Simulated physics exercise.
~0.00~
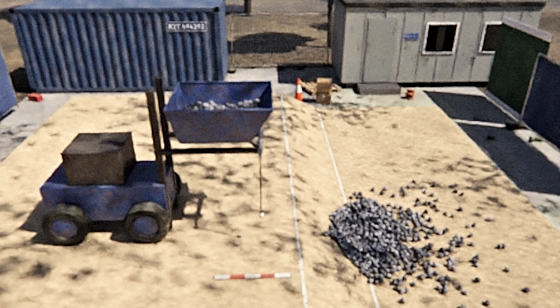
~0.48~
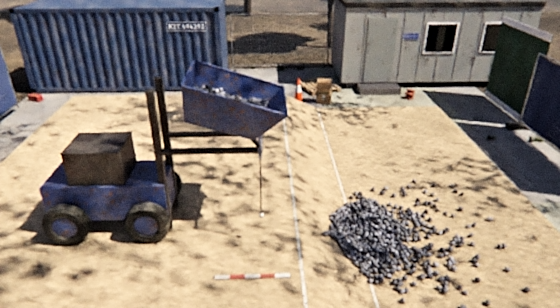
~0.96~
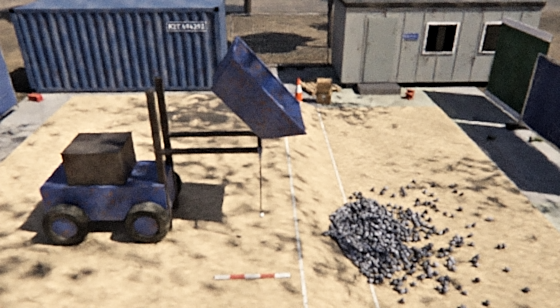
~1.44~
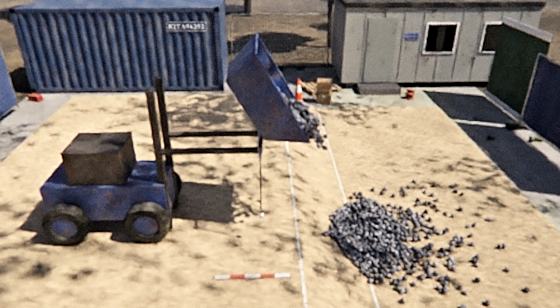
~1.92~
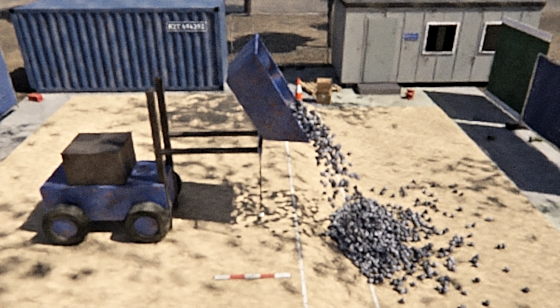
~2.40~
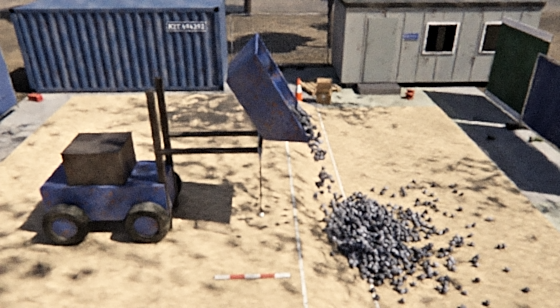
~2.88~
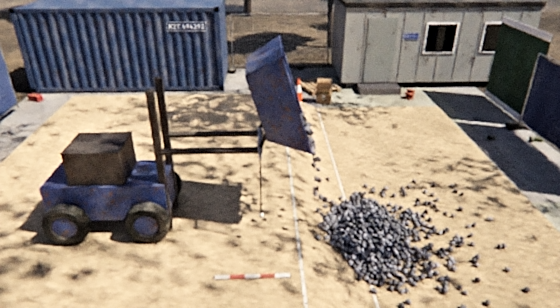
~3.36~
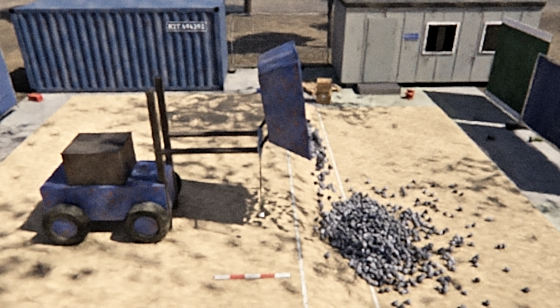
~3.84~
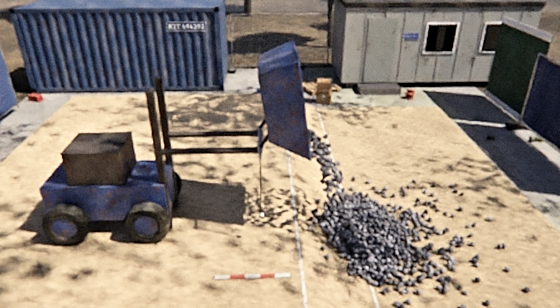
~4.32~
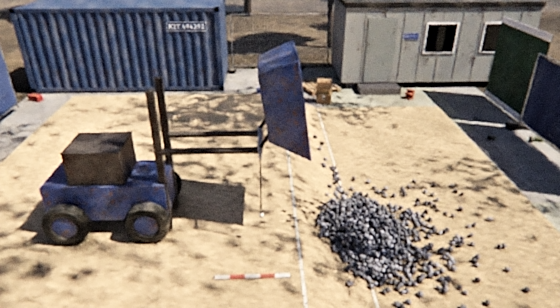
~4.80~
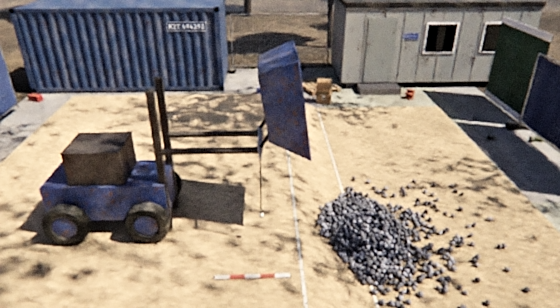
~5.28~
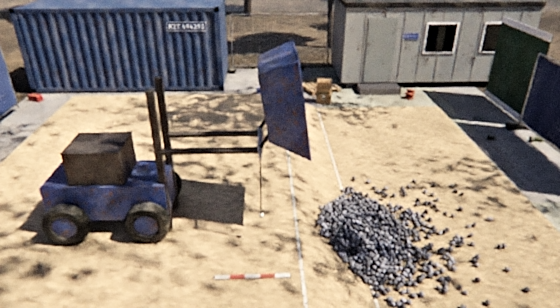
In the video, a blue forklift holds up a blue skip of grey stones on a sandy yard and tips it steeply to the right, pausing partway, so the stones pour down onto an existing pile, which ends up larger beneath the emptied, still skip.
